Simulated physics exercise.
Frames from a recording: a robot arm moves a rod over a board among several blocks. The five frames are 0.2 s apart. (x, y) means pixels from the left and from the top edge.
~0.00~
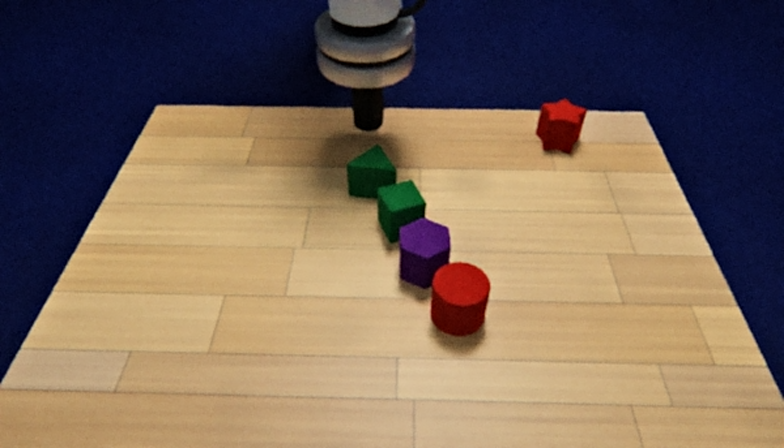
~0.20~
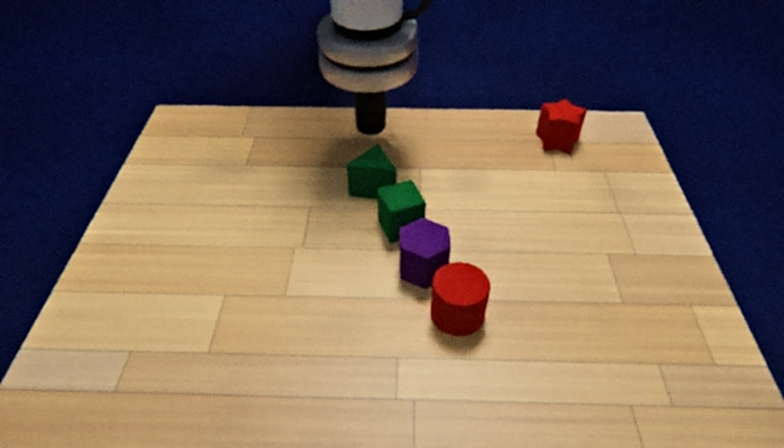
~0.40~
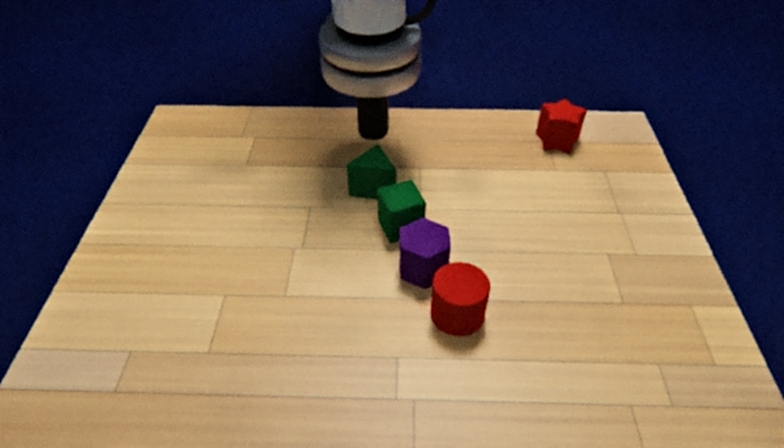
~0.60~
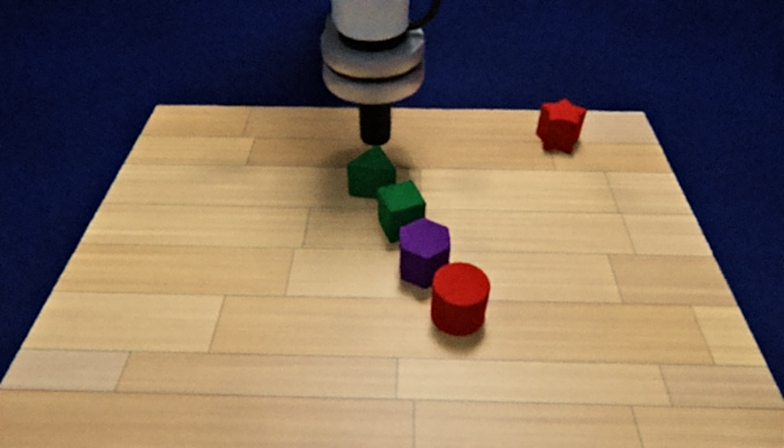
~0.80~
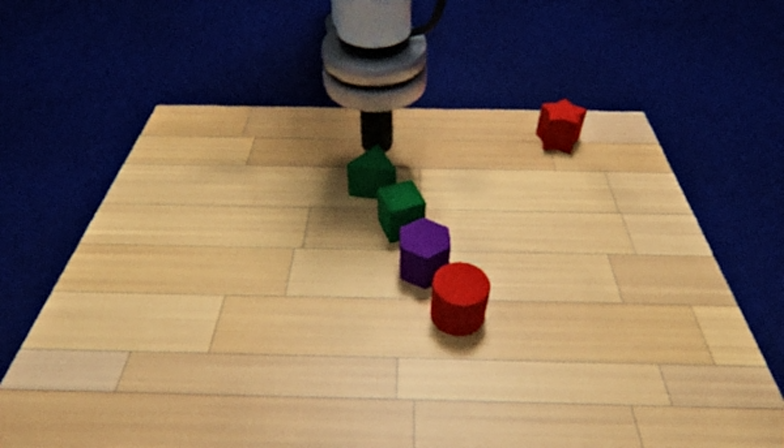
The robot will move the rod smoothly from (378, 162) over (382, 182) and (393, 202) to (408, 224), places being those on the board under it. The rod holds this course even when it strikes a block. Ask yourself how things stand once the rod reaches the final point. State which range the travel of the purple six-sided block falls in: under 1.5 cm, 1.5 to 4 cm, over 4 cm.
It ends 1.5 to 4 cm from its spot.
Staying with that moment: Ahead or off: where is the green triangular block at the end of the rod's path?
It ends up beside or behind the rod.
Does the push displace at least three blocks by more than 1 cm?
I'd say yes.
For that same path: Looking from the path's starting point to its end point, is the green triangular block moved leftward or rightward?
Sideways shift: Right.
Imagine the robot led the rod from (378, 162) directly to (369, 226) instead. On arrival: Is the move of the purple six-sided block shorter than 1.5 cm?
Short answer: Yes.
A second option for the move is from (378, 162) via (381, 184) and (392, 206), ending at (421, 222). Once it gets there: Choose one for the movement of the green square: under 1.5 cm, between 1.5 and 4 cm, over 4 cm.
It falls in the 1.5 to 4 cm band.
On the path given first. One third of the way, rod at (382, 165); green triangular block at (368, 176), turned 20° clockwise; green square at (401, 200), turned 20° anticlockwise.
Two thirds of the way, rod at (393, 186); green triangular block at (367, 187), turned 75° clockwise; green square at (401, 201), turned 25° anticlockwise.
At the end, rod at (408, 207); green triangular block at (370, 192), turned 110° clockwise; green square at (403, 222); purple six-sided block at (426, 254), turned 15° anticlockwise; red round block at (464, 287).
